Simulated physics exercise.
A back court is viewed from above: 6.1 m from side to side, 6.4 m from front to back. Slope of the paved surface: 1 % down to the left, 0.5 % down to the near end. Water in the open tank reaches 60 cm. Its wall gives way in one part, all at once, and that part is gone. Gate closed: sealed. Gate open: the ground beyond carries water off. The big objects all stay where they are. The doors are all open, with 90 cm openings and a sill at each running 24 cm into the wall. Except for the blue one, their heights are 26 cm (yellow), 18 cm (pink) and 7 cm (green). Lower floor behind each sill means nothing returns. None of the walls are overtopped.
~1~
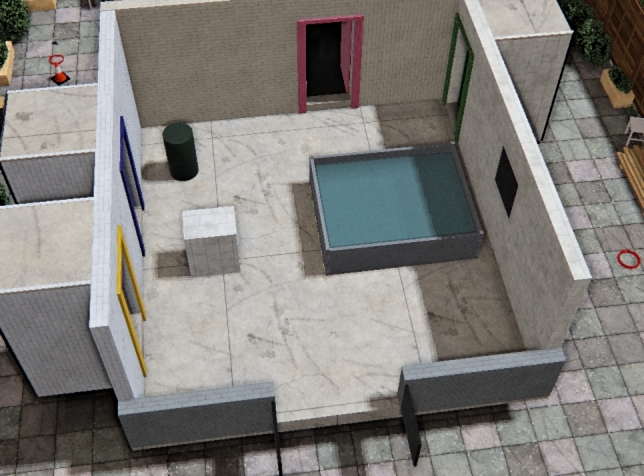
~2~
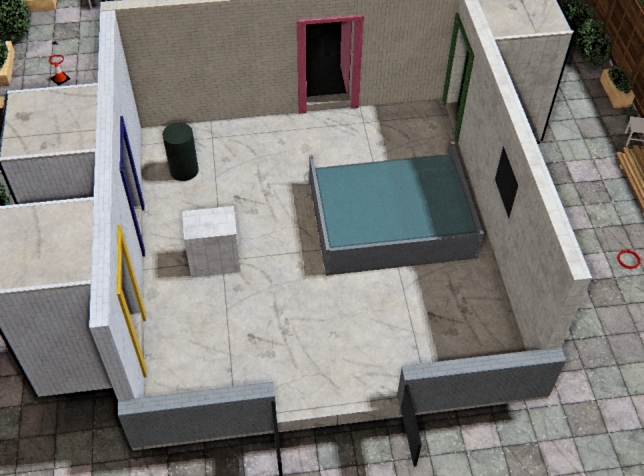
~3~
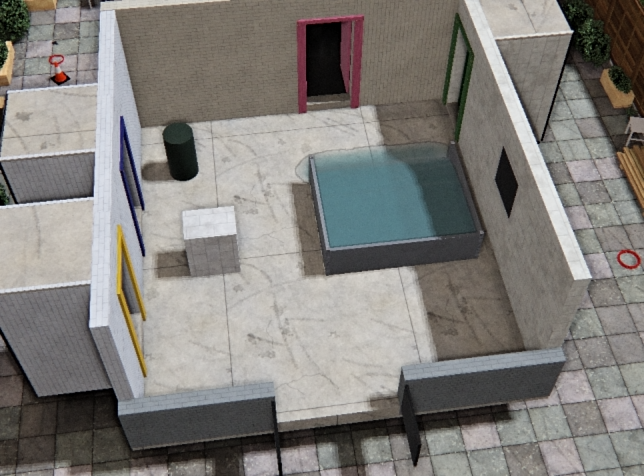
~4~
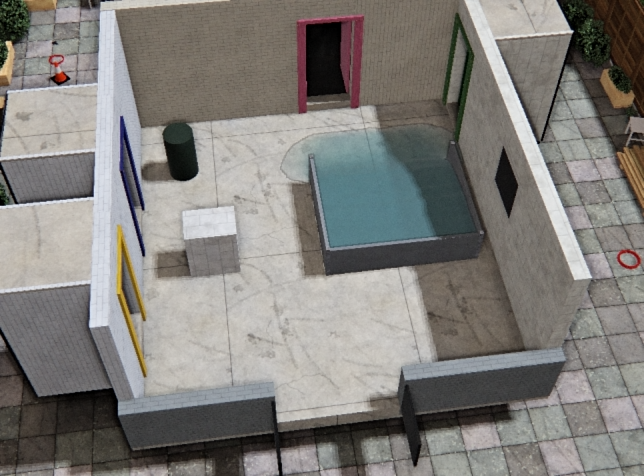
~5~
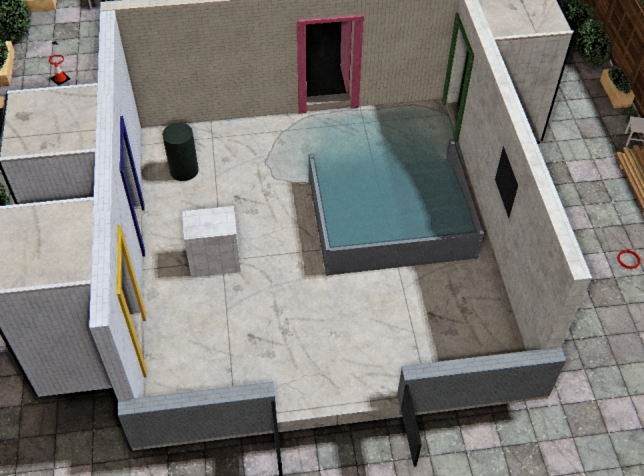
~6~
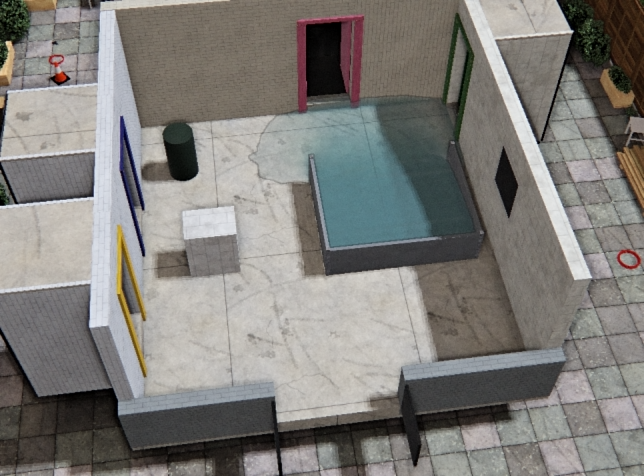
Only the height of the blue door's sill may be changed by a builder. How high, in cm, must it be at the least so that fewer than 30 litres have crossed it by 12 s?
At least roughly 9 cm high.
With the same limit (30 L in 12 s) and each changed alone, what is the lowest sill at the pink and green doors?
About 33 cm at pink and about 29 cm at green.
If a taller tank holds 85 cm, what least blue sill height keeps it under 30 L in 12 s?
About 12.0 cm.
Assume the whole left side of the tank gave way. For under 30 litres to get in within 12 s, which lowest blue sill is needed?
Estimate: Near 28 cm.
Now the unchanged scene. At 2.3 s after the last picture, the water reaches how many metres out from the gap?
About 4.8 metres out.
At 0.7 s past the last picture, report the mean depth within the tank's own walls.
It averages roughly 32 centimetres.
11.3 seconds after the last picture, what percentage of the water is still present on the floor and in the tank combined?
Some 76 per cent remains.
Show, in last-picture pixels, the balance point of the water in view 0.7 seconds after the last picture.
The water is centred around (377, 180) in the last picture's pixels.
Then, 0.7 s after the last picture water covers 25 % of the floor, deepest (42 cm) near (367, 109); it has not reached the blue door.
Then, 2.3 s after the last picture water covers 35 % of the floor, deepest (36 cm) near (142, 144); it has not reached the blue door.
Then, 11.3 s after the last picture water covers 100 % of the floor, deepest (12 cm) near (146, 425); 10 cm at the blue door, 1 litre in over its 14 cm sill.
At the blue door as built, the water peaked near 14 cm, 7.1 s after the last picture.
Run again over the same 12 s with other heights there, 61 litres in over 7 cm, 20 litres over 10 cm. The limit of 30 litres is kept from about 9 cm up.
